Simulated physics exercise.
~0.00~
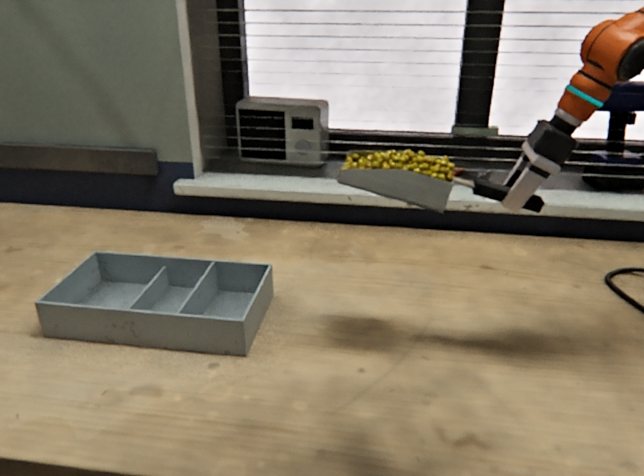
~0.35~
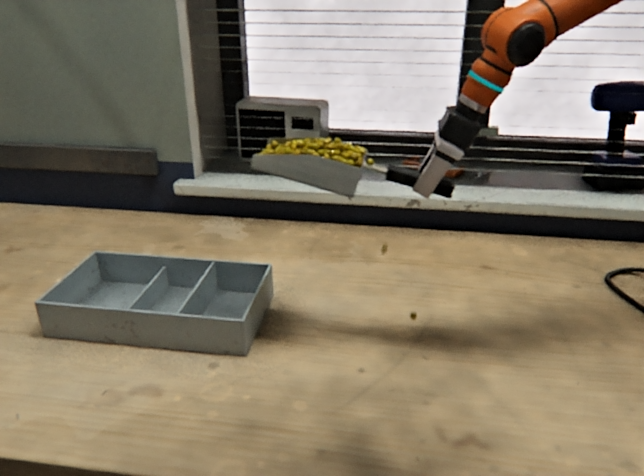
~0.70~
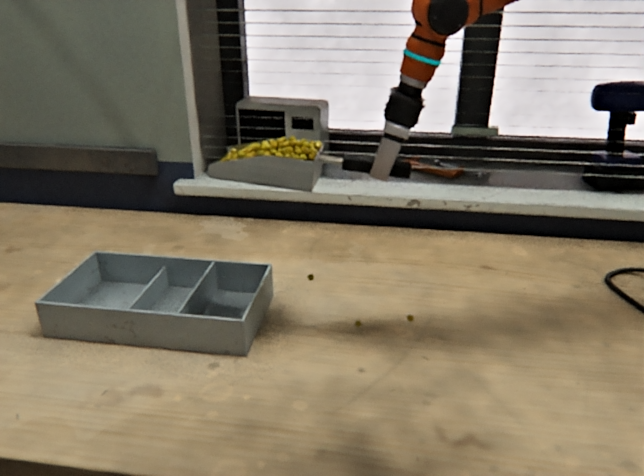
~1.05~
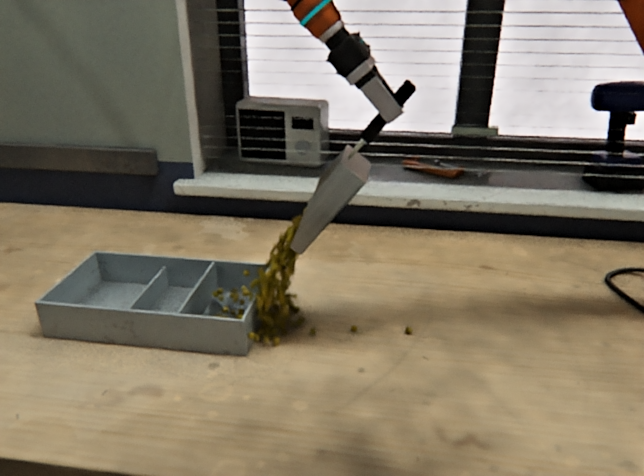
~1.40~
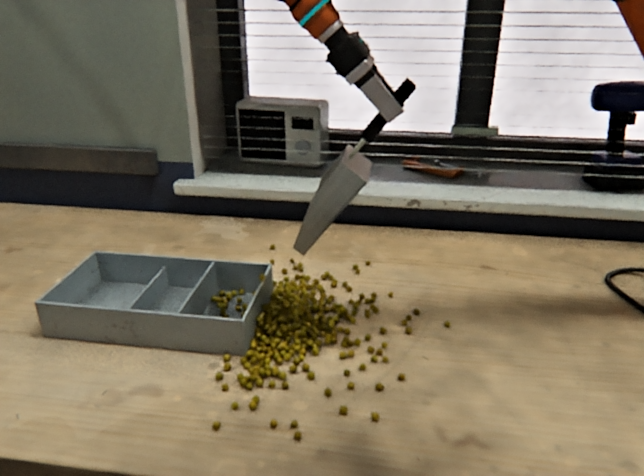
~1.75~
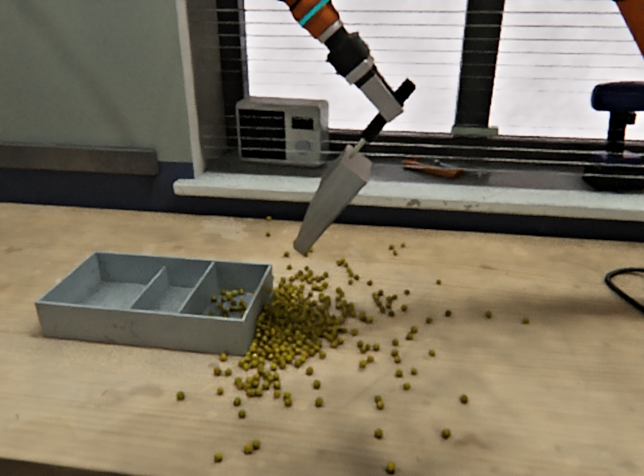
A pale wooden table stands before a window with a sill, seen from the front and slightly above by a still camera. A grey box with three compartments sits at the left, while an orange robot arm at the upper right holds a grey scoop heaped with small yellow-green beads. The arm carries the scoop left, and a few beads drop onto the table. It then swings back to the right and tips the scoop steeply, pouring the beads at the box's right edge. Some land in the right compartment, but most spill beside it and scatter across the table as the emptied scoop hangs still.
